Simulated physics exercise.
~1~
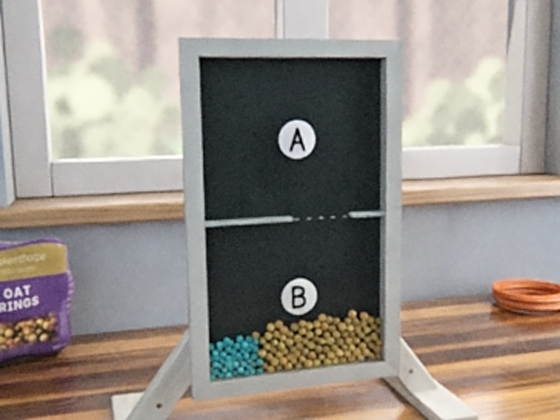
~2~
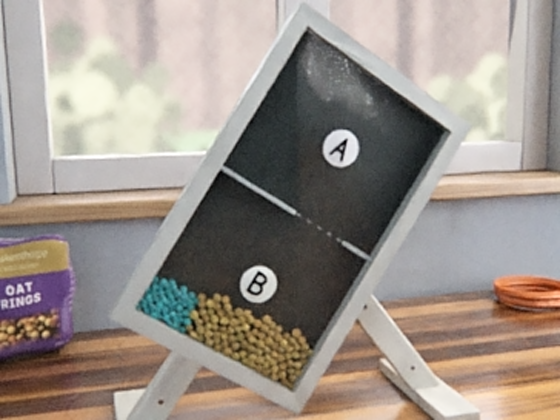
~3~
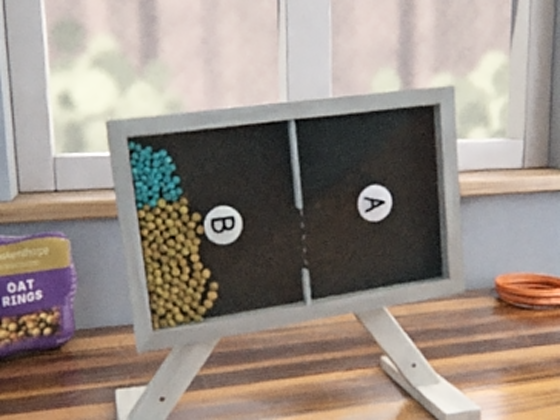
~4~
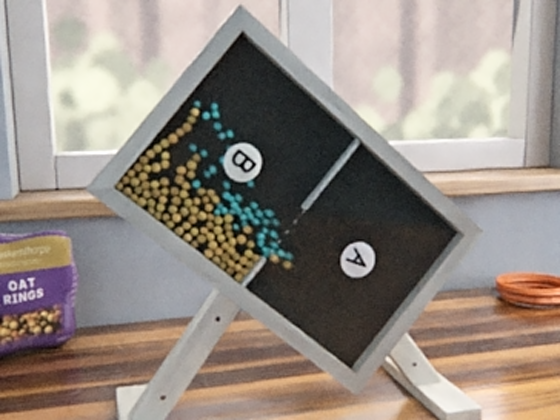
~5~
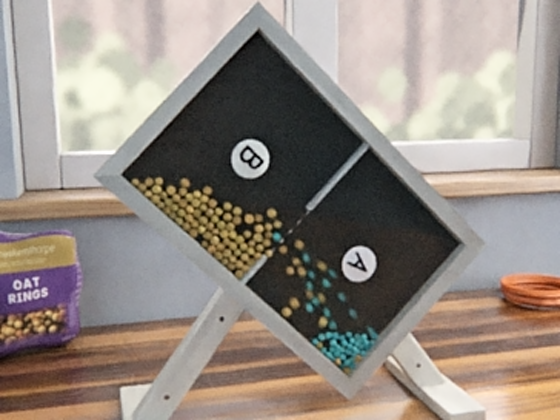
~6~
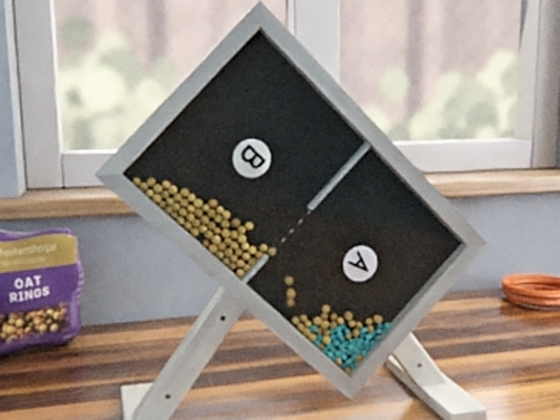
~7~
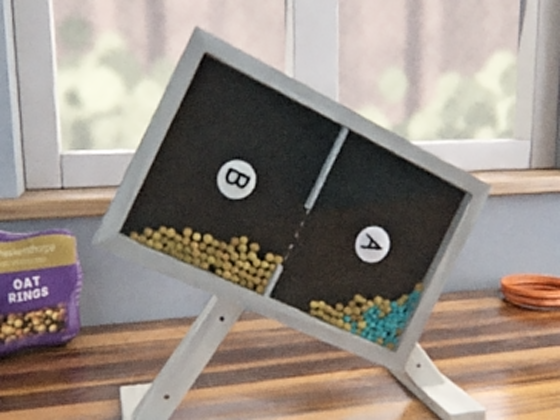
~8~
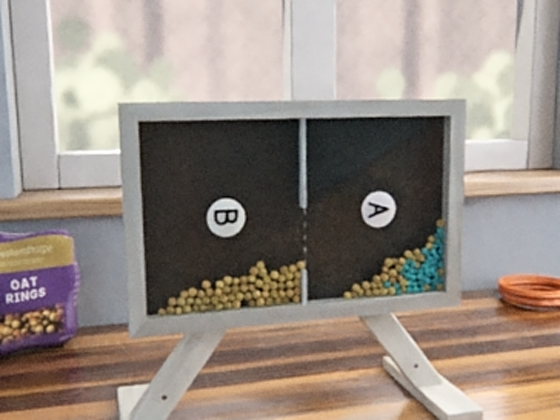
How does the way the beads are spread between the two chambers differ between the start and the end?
At the start all the beads lie together in chamber B, along the bottom of the upright box. At the end they are split between the two chambers, with tan ones in B on the left and a mix of tan and turquoise ones in A on the right.
